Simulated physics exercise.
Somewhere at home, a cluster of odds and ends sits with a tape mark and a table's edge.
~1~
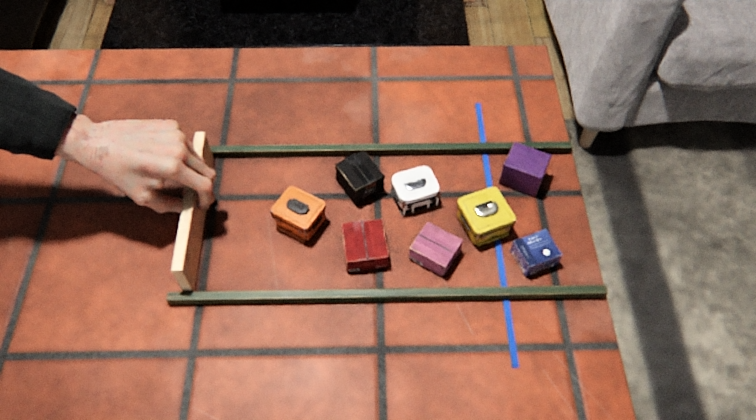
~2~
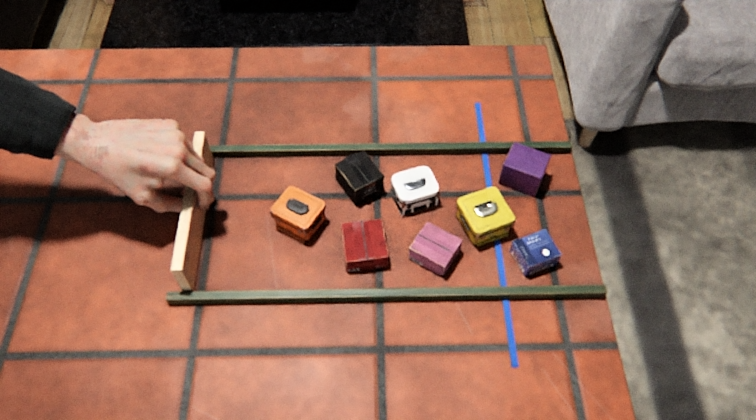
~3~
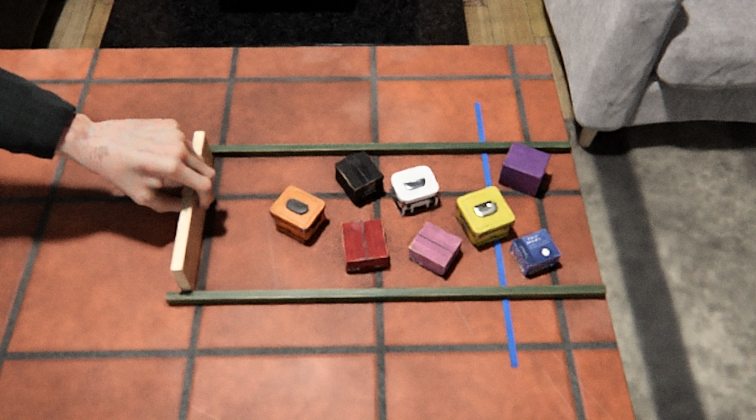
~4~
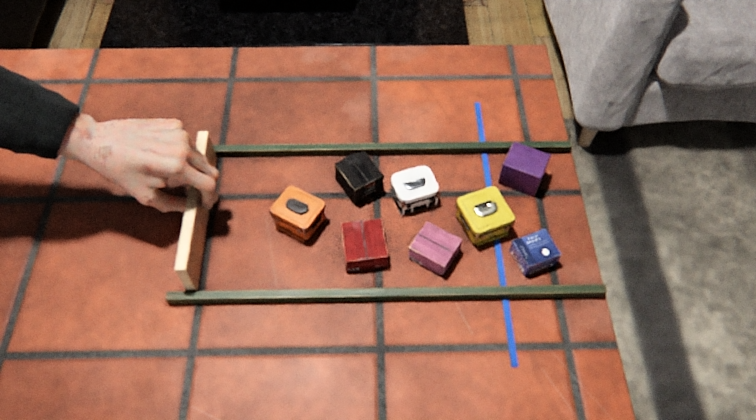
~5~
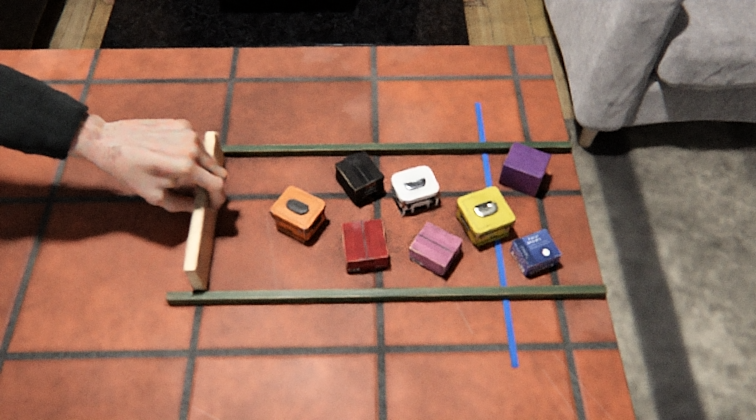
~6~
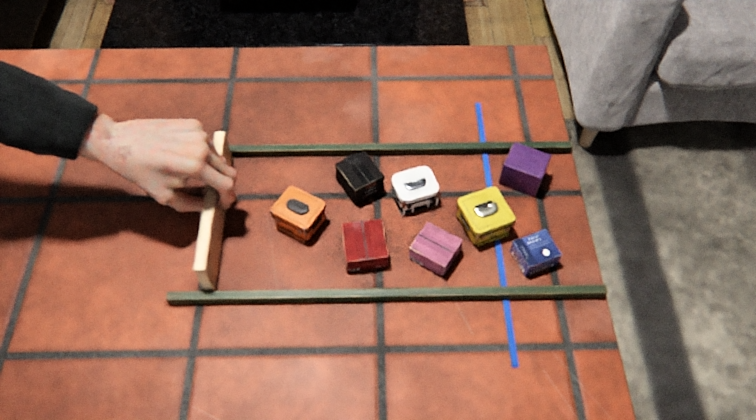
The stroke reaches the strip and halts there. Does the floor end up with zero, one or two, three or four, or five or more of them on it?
A pair at most tumble, not none.
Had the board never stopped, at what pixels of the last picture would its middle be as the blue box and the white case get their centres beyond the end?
With the blue box it sits around (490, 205), with the white case around (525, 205).
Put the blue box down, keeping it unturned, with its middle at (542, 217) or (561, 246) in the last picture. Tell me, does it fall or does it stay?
Result for the blue box: Place one, it does not stay; place two, it does not stay.
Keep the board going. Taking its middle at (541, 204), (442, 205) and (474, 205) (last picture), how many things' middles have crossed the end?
5; 0; 0.
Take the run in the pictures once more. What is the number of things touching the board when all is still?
Contact count: 3.
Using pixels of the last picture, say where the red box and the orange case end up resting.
I'd say approximately (528, 242) and then (515, 200).
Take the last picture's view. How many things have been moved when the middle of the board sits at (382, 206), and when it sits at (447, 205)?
Up to then 5, and up to the other point 8.
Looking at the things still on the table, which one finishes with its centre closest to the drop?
That would be the yellow case.
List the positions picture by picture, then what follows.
The first picture shows purple block (525, 169); blue box (536, 253); yellow case (484, 217); board (195, 209); tape (494, 218).
The second picture shows blue box (535, 253); white case (414, 190).
The third picture shows yellow case (484, 216); board (194, 209).
The fourth picture shows purple block (524, 169); black box (359, 177).
The fifth picture shows blue box (535, 252); orange case (299, 214).
The sixth picture shows purple block (525, 169); blue box (536, 253); yellow case (484, 217); board (215, 208); tape (494, 217).
A little later, none off yet; purple block at rest near (525, 169); blue box at rest near (536, 253); yellow case at rest near (484, 217).
Next, none off yet; purple block shifted about its own width near (555, 165); blue box shifted about its own width near (569, 248); yellow case shifted about its own width near (530, 214).
When it is over, the number that fall off is one or two; down, blue box and purple block.
